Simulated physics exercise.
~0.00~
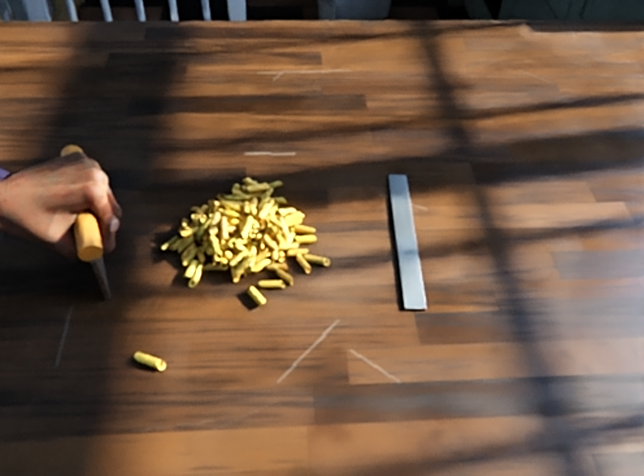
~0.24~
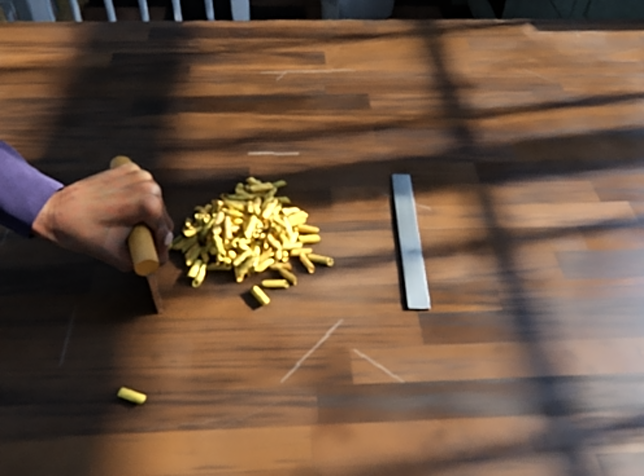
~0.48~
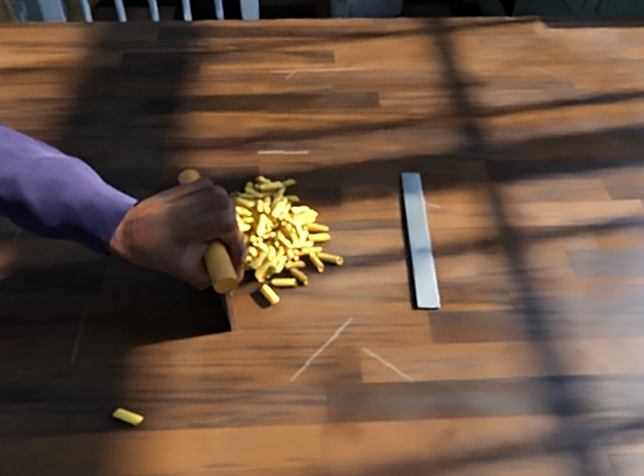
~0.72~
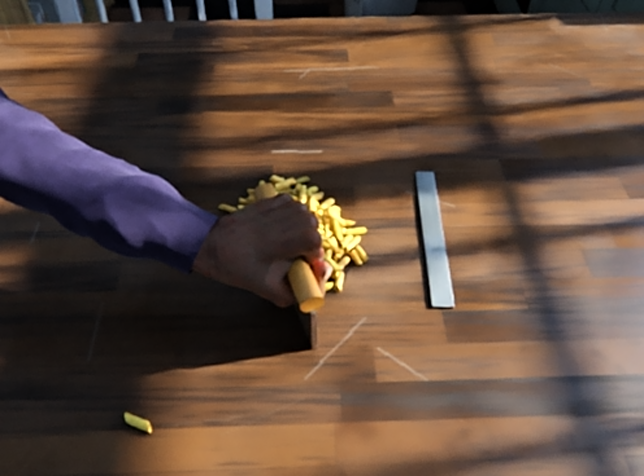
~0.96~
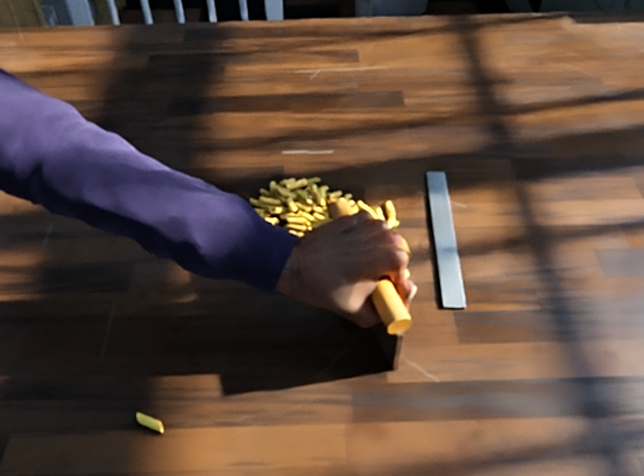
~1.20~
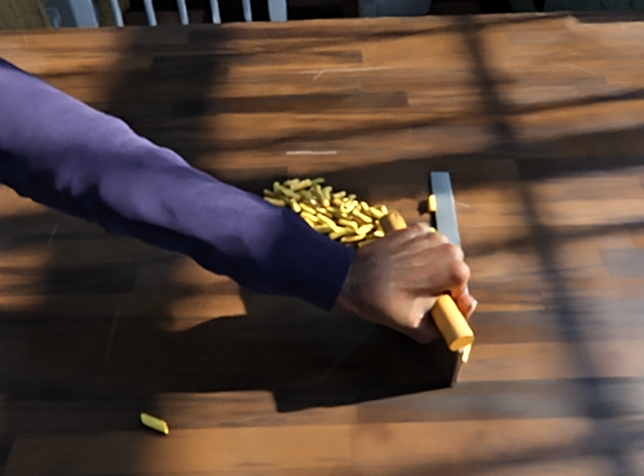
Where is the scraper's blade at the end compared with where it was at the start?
At the start the blade is to the left of the pasta pile. By the end it is well to the right and a little nearer the viewer, by the near end of the gray strip.
